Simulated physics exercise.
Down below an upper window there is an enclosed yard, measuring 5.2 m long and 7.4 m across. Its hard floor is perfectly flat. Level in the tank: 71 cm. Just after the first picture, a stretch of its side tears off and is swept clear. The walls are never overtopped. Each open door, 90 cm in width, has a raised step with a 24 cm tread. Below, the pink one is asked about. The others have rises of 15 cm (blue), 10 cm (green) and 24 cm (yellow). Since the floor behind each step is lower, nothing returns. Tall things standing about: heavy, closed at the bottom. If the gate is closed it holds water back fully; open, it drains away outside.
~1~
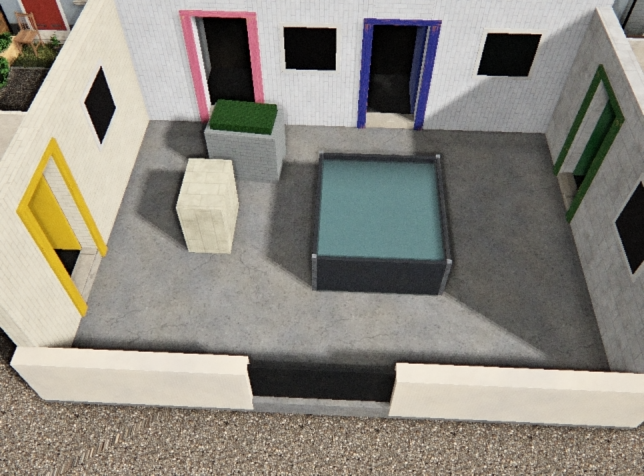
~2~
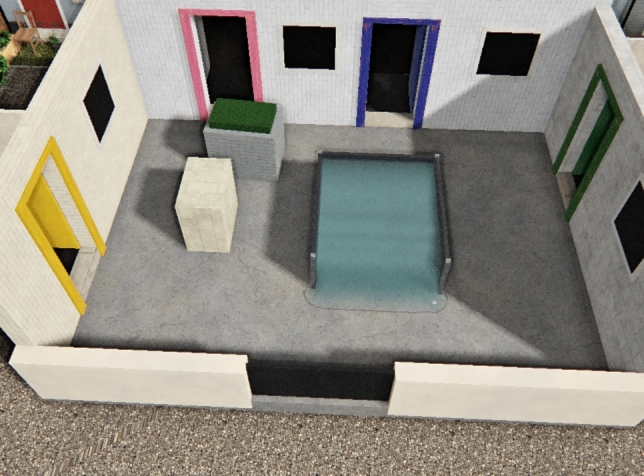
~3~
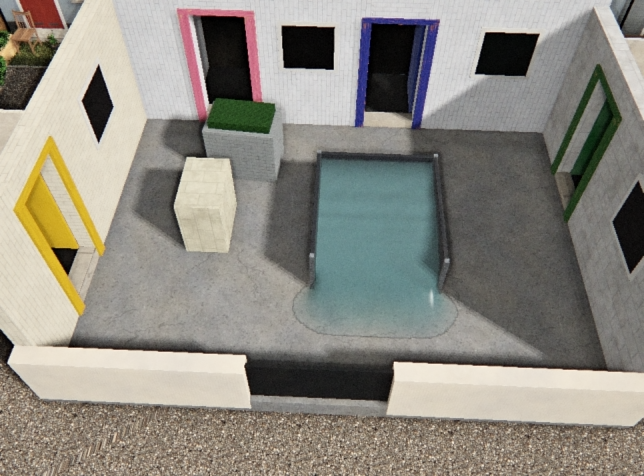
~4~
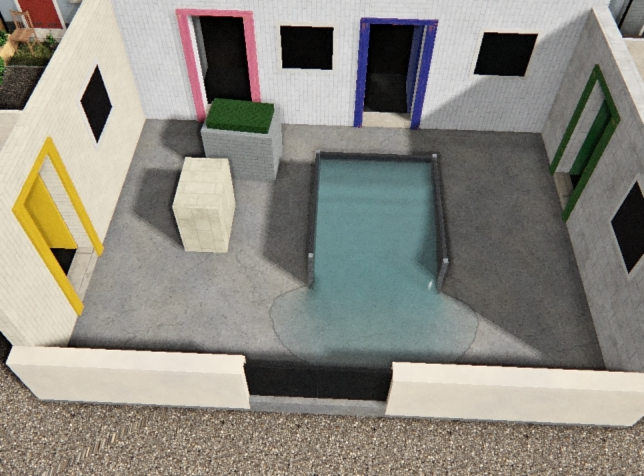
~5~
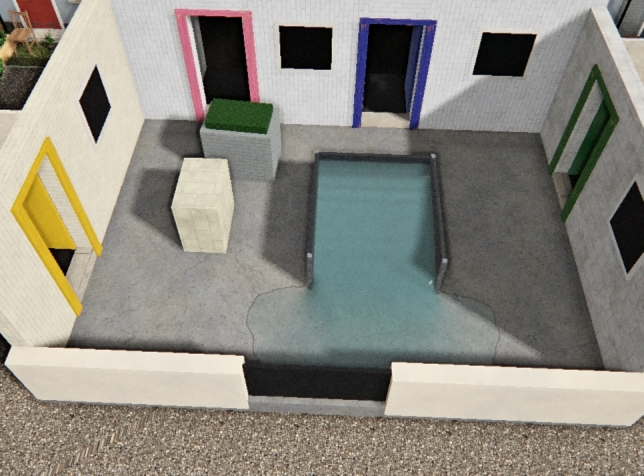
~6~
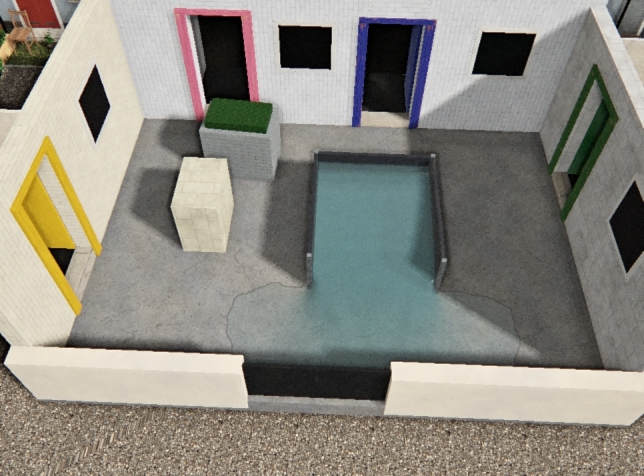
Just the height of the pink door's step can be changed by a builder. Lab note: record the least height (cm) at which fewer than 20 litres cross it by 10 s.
Least height: 9.5 cm.
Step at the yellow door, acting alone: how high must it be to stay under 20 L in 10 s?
The yellow one would have to be about 15 cm high.
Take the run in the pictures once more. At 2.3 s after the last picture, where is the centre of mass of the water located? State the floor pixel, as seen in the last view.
Look at about (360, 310) in the last view.
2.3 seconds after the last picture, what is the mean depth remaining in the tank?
Around 14 cm deep on average.
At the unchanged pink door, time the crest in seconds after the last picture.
I'd say near 4.5 seconds.
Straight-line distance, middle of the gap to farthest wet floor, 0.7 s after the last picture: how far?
Roughly 3.6 metres.
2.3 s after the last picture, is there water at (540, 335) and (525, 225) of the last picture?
Taking them in turn, they come out submerged and submerged.
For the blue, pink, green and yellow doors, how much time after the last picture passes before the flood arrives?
Blue at 3.8 seconds, pink at 3.6 seconds, green at 2.0 seconds, yellow at 1.6 seconds.
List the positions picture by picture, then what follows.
The tank at (380, 207) is whole and still, 71 cm deep; the pink door at (228, 78) is dry, in the first frame.
Water pours out at (377, 280) and has run 0.3 m, to (316, 301); about 9 cm deep outside, 71 cm at the back, in the second frame.
Water pours out at (376, 281) and has run 0.7 m, to (318, 327); about 13 cm deep outside, 71 cm at the back, in the third frame.
The gap is at (374, 282), the front 1.3 m out at a hidden place; the back of the tank holds 70 cm, in the fourth frame.
The front is at a hidden place, 1.6 m from the gap at (373, 282); 4.4 m2 of floor is wet, 61 cm left at the back, in the fifth frame.
The front is at a hidden place, 1.8 m from the gap at (373, 282); 5.0 m2 of floor is wet, 60 cm left at the back; the pink door at (223, 77), 4.5 m from the gap, is still 4.0 m from the nearest water, in the sixth frame.
Then, 0.7 s after the last picture water covers 20 % of the floor, deepest (48 cm) near (366, 389); it has not reached the pink door.
Then, 2.3 s after the last picture water covers 50 % of the floor, deepest (33 cm) near (585, 398); it has not reached the pink door.
Then, 9.3 s after the last picture water covers 95 % of the floor, deepest (12 cm) near (306, 143); 11 cm at the pink door, 0 litres in over its 20 cm step.
At the pink door as built, the water peaked near 14 cm, 4.3 s after the last picture.
With a step of 8 cm, 32 litres would have come in within the 10 s; with 10.5 cm, 12 litres. So under 20 litres takes about 9.5 cm.
